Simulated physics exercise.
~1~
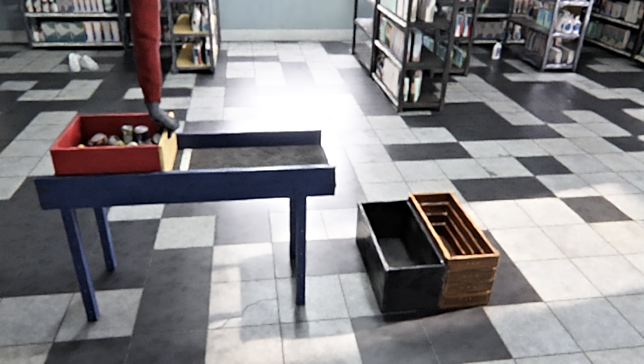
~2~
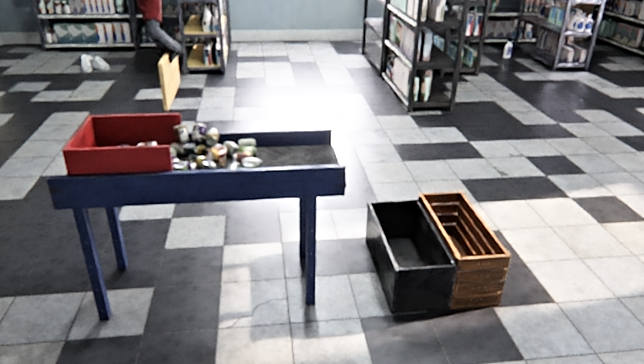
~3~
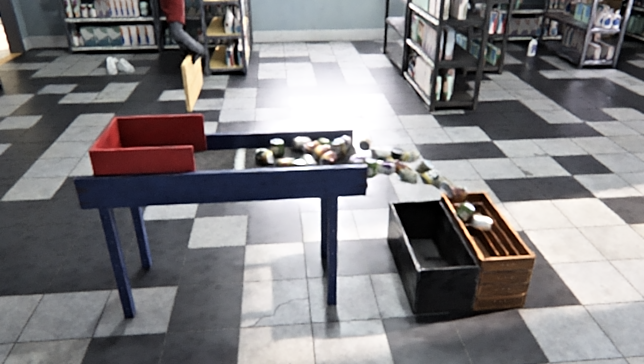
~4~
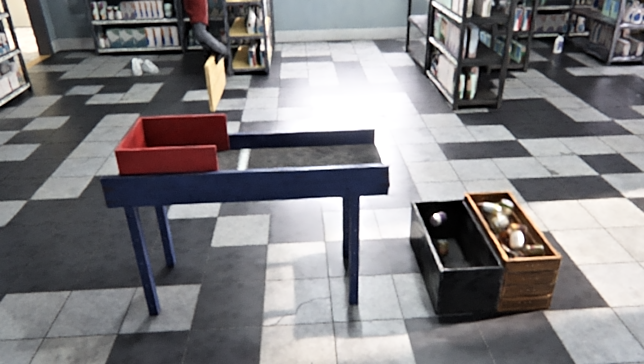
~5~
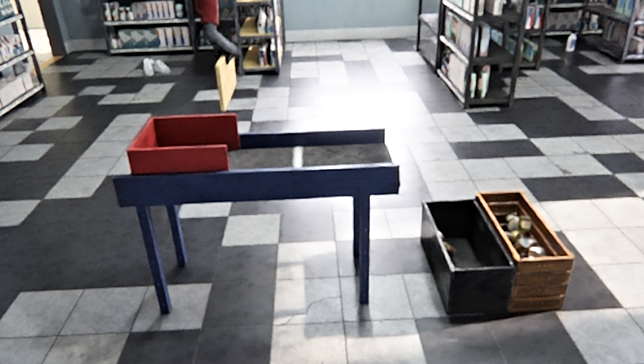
Small cans spill from the red pen, ride right, and drop mostly into the wooden tub.
